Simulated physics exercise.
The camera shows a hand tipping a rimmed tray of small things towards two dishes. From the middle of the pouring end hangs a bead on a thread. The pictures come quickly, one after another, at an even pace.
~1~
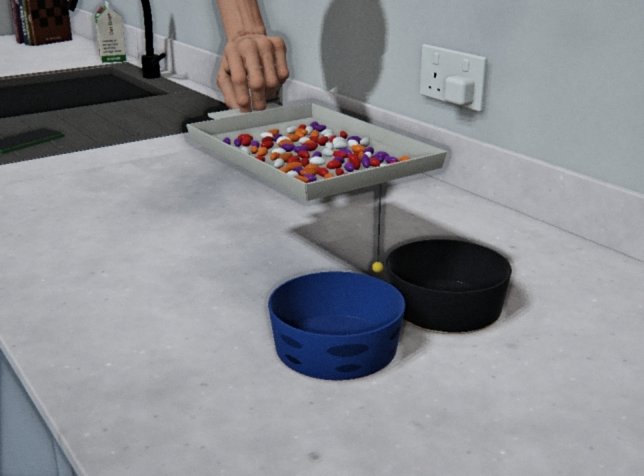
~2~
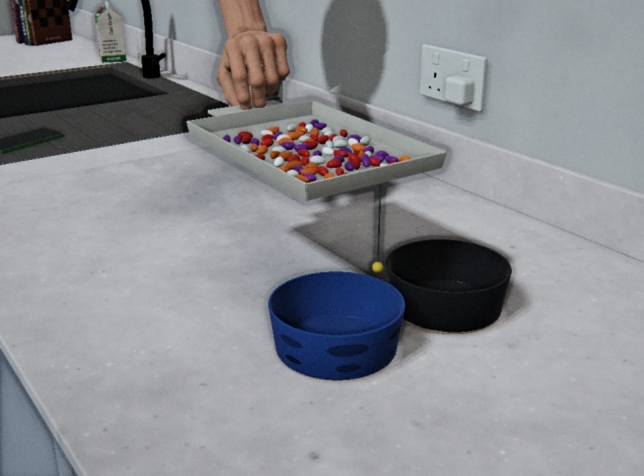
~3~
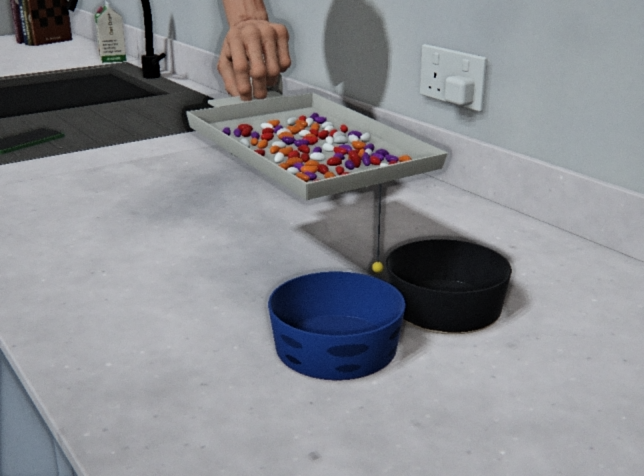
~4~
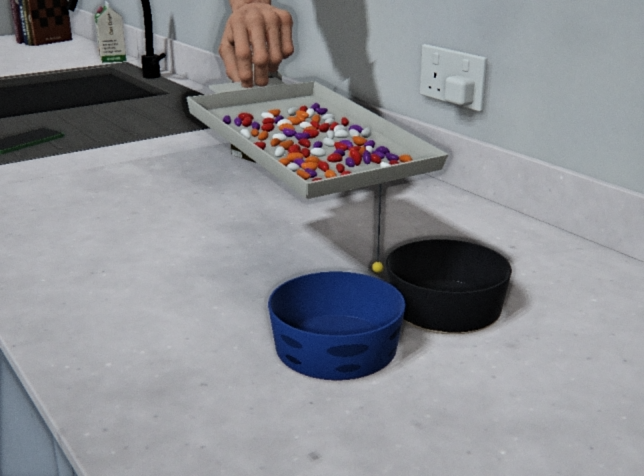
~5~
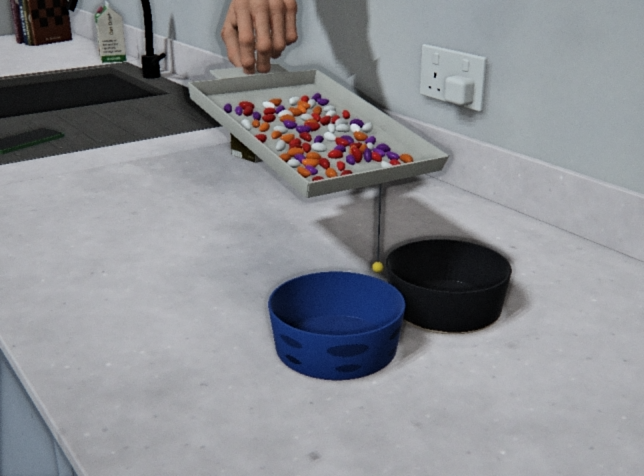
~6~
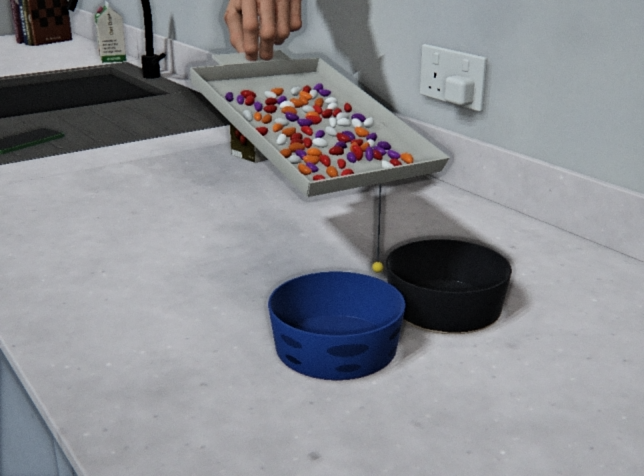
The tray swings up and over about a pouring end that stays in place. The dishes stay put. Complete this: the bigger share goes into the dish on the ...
Right.
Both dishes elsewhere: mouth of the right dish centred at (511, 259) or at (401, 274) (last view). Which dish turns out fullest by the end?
First try: The leftmost dish; second try: The rightmost dish.
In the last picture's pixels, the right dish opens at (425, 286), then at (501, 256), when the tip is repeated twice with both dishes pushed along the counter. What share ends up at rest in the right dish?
70 %, 10 %.
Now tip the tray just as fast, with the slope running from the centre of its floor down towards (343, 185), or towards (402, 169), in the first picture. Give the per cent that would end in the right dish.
In order: About 0, then 70 percent.
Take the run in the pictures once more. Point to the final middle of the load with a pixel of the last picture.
Near (443, 337).
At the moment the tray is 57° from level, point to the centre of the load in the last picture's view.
Near (379, 141).
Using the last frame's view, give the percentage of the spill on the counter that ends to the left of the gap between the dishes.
Around 10 %.
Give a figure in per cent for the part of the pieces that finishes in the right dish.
Result: Near 30 %.
Soon, tray tipped steeply; all on the tray.
A while on, tray tipped right over; nearly all on the tray; a stray few in the right dish; a stray few in the air.
Towards the end, tray tipped past a quarter turn; a small part in the left dish; about a third in the right dish; about half outside both.
Finally, tray tipped past a quarter turn; a small part in the left dish; about a third in the right dish; about half outside both.
